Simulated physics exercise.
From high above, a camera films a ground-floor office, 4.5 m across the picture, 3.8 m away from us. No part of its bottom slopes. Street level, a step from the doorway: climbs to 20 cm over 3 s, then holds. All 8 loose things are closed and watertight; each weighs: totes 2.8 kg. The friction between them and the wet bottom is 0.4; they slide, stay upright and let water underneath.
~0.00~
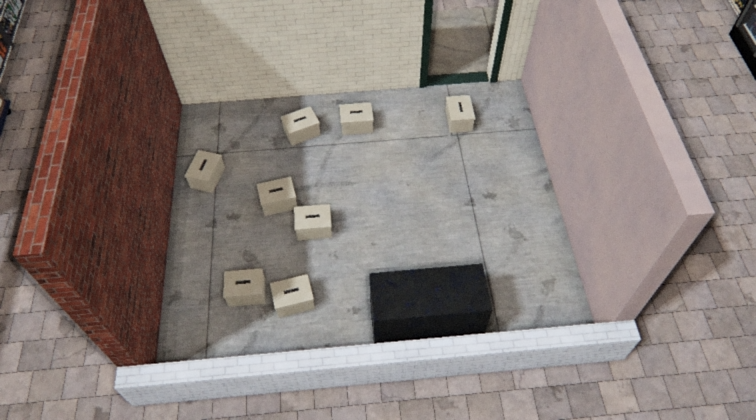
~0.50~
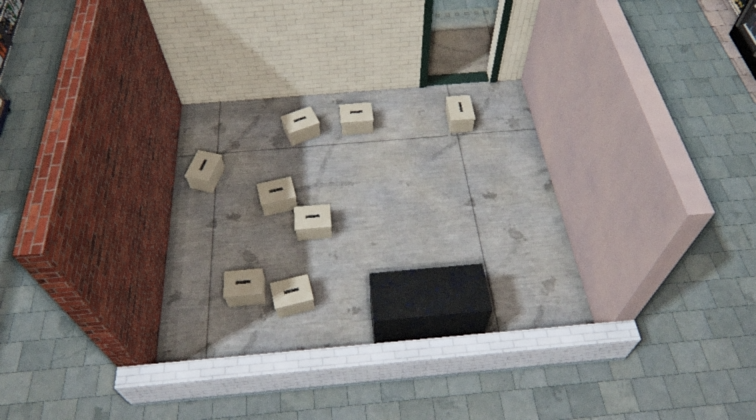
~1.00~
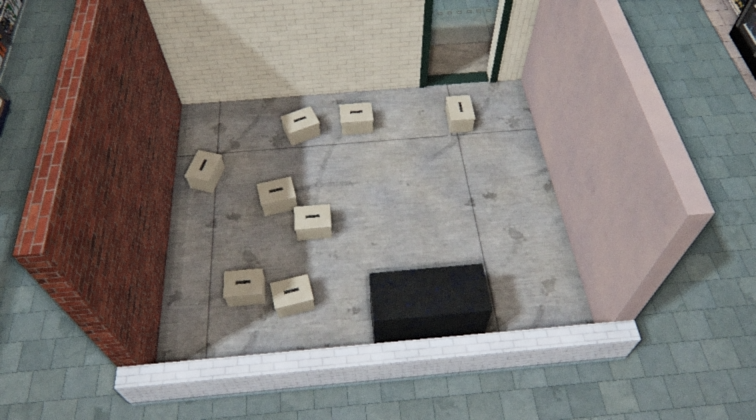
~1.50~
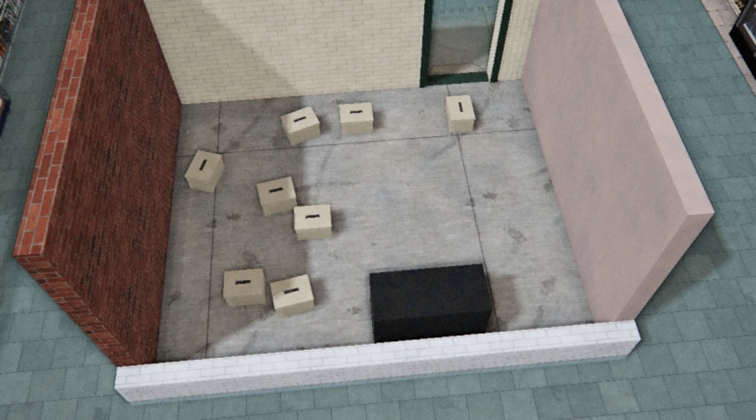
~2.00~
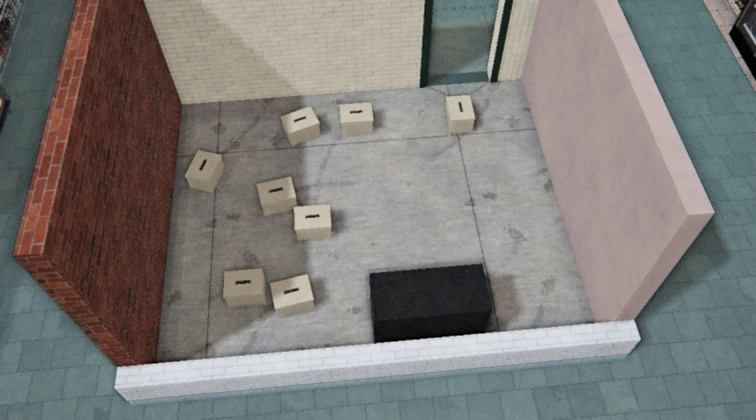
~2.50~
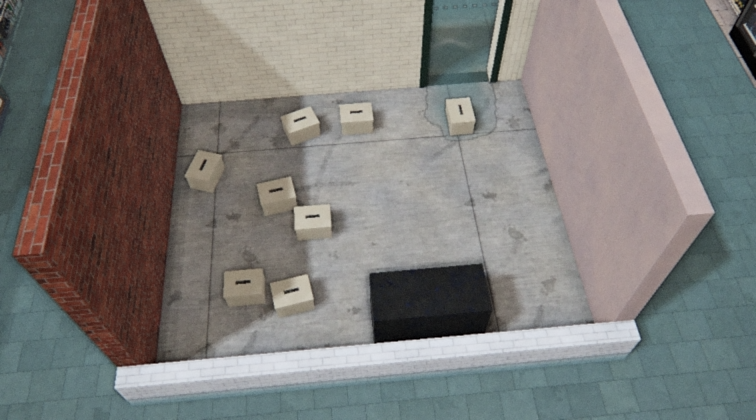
In the video, pale boxes and a dark block sit in a walled room seen from above as bluish water spreads over the paving outside, then enters through the doorway and surrounds the nearest box, with almost no box movement.
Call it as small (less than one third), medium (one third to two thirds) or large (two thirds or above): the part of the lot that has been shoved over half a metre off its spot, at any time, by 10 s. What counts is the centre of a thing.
Medium.
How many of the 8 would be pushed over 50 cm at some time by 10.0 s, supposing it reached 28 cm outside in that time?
It would come to 6 of them.
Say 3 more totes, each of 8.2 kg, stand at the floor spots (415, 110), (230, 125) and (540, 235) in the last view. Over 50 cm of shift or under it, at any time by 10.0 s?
Taking them in the given order: Smaller, then smaller, then greater.
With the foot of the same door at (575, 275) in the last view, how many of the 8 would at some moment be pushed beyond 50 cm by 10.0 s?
Then it comes to 6 of them.
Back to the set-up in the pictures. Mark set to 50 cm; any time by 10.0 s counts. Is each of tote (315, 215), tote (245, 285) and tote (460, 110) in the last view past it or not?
Result, in turn: Exceeded / exceeded / exceeded.
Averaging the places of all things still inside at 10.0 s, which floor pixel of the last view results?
I'd say about (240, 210) in the last view.
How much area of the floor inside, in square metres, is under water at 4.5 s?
Wet area: Approx. 7.5 m2.
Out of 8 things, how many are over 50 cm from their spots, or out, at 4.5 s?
The count is 1.
After 3.5 s 1 of 8 are over 50 cm from their spots; 0 afloat.
After 4.5 s 1 of 8 are over 50 cm from their spots; 0 afloat.
After 7.0 s 1 of 8 are over 50 cm from their spots; 1 afloat.
After 10.0 s 4 of 8 are over 50 cm from their spots, and 4 have been at some point; 4 afloat.
